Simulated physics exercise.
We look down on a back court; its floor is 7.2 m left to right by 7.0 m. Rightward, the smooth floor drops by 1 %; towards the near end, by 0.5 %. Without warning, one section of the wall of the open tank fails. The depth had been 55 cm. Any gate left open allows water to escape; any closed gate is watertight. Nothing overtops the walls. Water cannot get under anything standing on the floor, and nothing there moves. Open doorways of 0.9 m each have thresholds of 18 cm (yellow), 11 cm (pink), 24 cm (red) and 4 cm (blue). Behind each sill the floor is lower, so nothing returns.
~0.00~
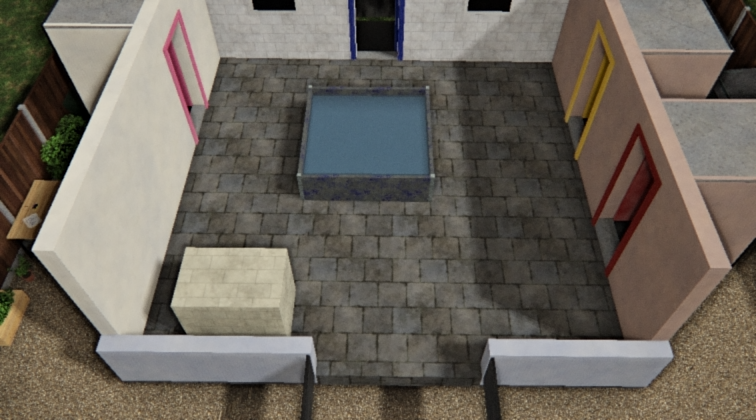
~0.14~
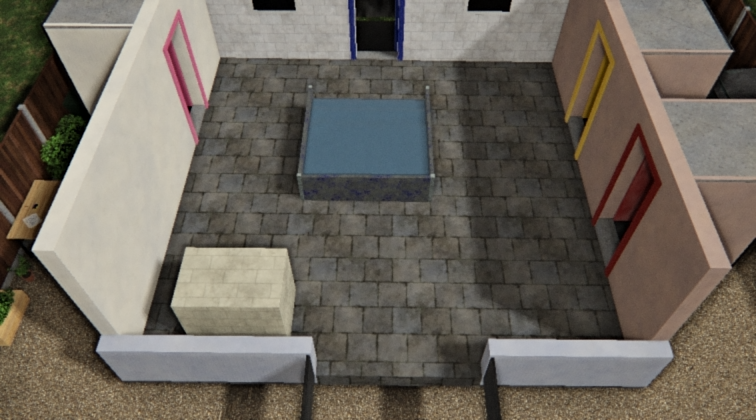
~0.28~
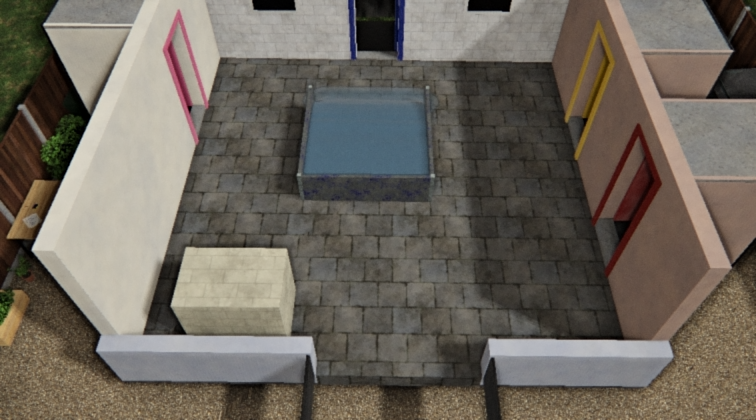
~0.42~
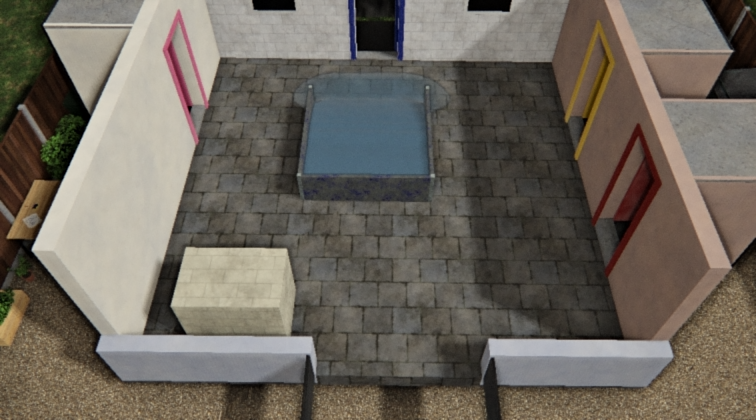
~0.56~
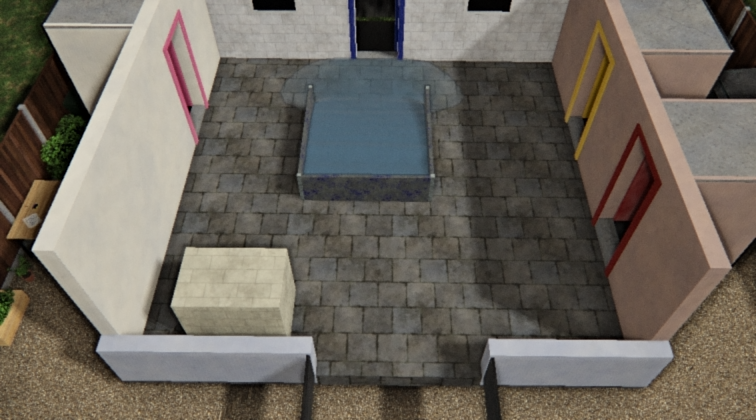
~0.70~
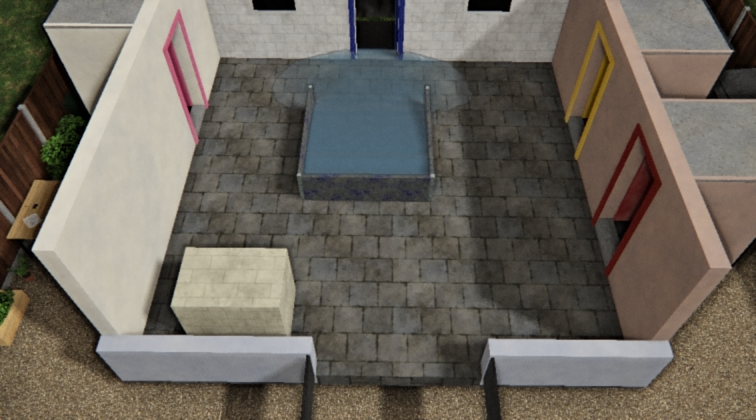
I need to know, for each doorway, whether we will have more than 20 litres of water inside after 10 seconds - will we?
Here is how it goes: The yellow door, no, not that much; the pink door, no, not that much; the red door, no, not that much; the blue door, yes, more than that.
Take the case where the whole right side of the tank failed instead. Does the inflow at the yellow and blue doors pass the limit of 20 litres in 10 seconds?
Here's how it goes: Yellow exceeds it, blue falls short.
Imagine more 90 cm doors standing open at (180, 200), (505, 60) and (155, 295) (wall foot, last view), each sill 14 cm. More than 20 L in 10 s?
The first one doesn't reach it, the second one doesn't reach it, and the third one doesn't reach it.
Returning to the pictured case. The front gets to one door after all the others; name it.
The red door is last.
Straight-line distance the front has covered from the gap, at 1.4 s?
Around 3.4 metres.
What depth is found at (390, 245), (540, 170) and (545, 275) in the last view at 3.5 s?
About 0, 1 and 0 cm.
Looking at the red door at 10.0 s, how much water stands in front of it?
Depth: Approx. 3.5 cm.
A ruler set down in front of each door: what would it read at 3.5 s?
In centimetres, the yellow door has 9, the pink door 9, the red door 0 and the blue door 19.
After 1.4 s water covers 15 % of the floor and is deepest (34 cm) near (344, 62); yellow door not reached, pink door not reached, red door not reached, blue door 29 cm at the sill, 147 L in.
After 2.2 s water covers 20 % of the floor and is deepest (32 cm) near (377, 68); yellow door not reached, pink door not reached, red door not reached, blue door 31 cm at the sill, 349 L in.
After 3.5 s water covers 35 % of the floor and is deepest (24 cm) near (551, 65); yellow door 9 cm at the sill, 0 L in, pink door 9 cm at the sill, 0 L in, red door not reached, blue door 19 cm at the sill, 563 L in.
After 6.0 s water covers 75 % of the floor and is deepest (14 cm) near (628, 364); yellow door 9 cm at the sill, 0 L in, pink door 6 cm at the sill, 0 L in, red door 4 cm at the sill, 0 L in, blue door 8 cm at the sill, 664 L in.
After 10.0 s water covers 95 % of the floor and is deepest (10 cm) near (628, 364); yellow door 6 cm at the sill, 0 L in, pink door 2 cm at the sill, 0 L in, red door 3 cm at the sill, 0 L in, blue door 4 cm at the sill, 679 L in.
